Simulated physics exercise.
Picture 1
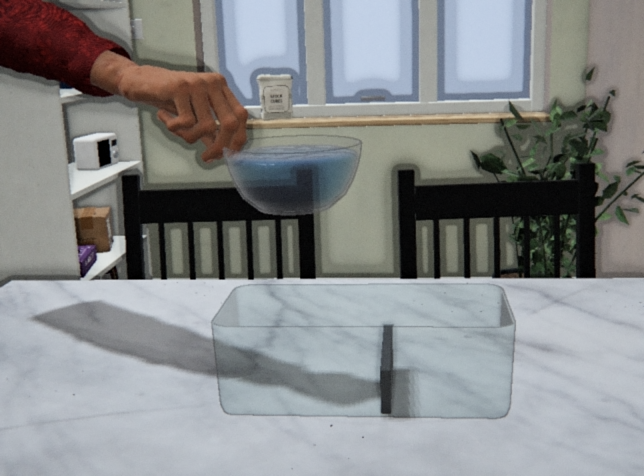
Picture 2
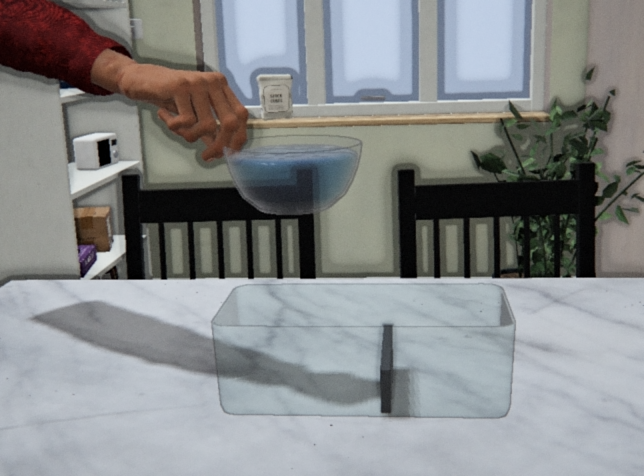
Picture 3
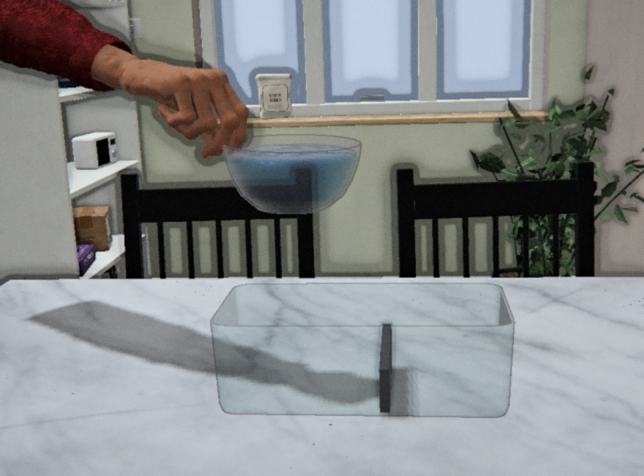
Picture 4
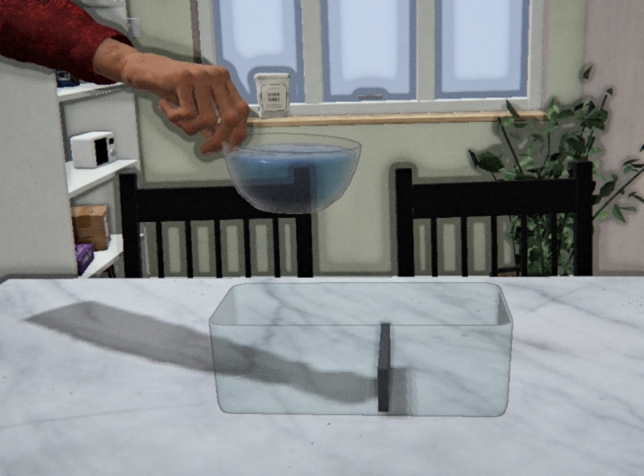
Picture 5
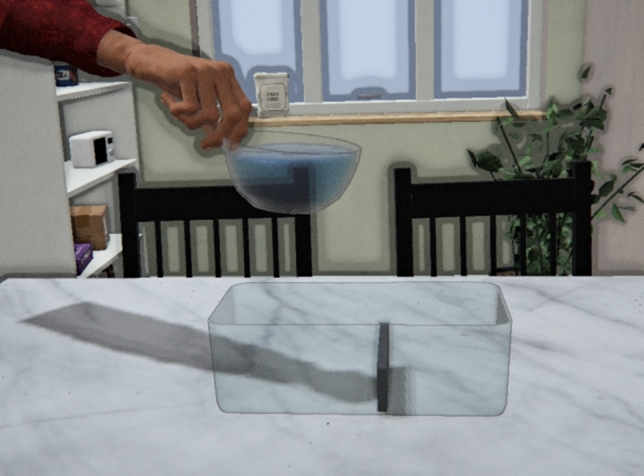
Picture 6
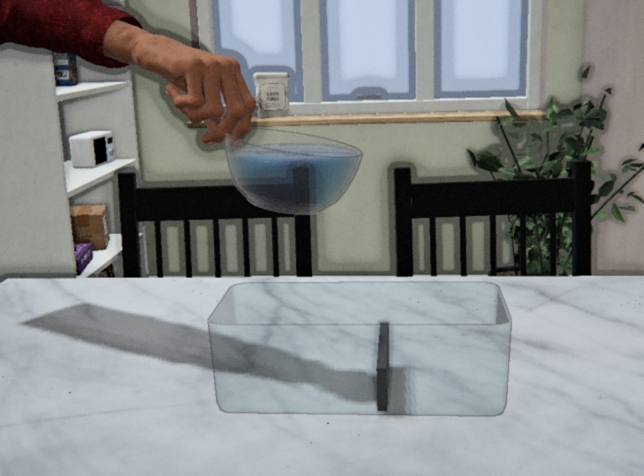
In this clip, a hand in a red sleeve holds a clear bowl of blue liquid above a transparent basin with a dark divider on a marble table, then slowly tilts the bowl slightly to the right.
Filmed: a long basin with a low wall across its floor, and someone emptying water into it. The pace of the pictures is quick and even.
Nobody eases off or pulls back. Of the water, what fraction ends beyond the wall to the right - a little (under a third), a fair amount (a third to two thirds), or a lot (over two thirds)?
A lot, over two thirds.
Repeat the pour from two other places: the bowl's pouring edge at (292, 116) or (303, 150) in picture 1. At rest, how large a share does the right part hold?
The first gives 20 %, the second 20 %.
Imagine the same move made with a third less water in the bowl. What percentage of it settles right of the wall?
Roughly 75 in a hundred.
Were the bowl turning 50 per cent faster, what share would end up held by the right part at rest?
75 per cent or thereabouts.
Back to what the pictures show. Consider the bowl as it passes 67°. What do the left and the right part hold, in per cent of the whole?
Left part: Around 0 %. Right part: Around 20 %.
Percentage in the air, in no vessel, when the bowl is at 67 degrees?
35 %.
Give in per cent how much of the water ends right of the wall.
Roughly 85 in a hundred.
A moment on, the bowl is tipped part way and 40 per cent is still to pour, 1 is left of the wall and 22 right of it.
Next, the bowl is tipped right over and 0 per cent is still to pour, 11 is left of the wall and 83 right of it.
Then the bowl is tipped right over and 0 per cent is still to pour, 16 is left of the wall and 83 right of it.
Later the bowl is tipped right over and 0 per cent is still to pour, 16 is left of the wall and 83 right of it.
In the end 16 per cent lies left of the wall, 83 right of it and 1 outside.
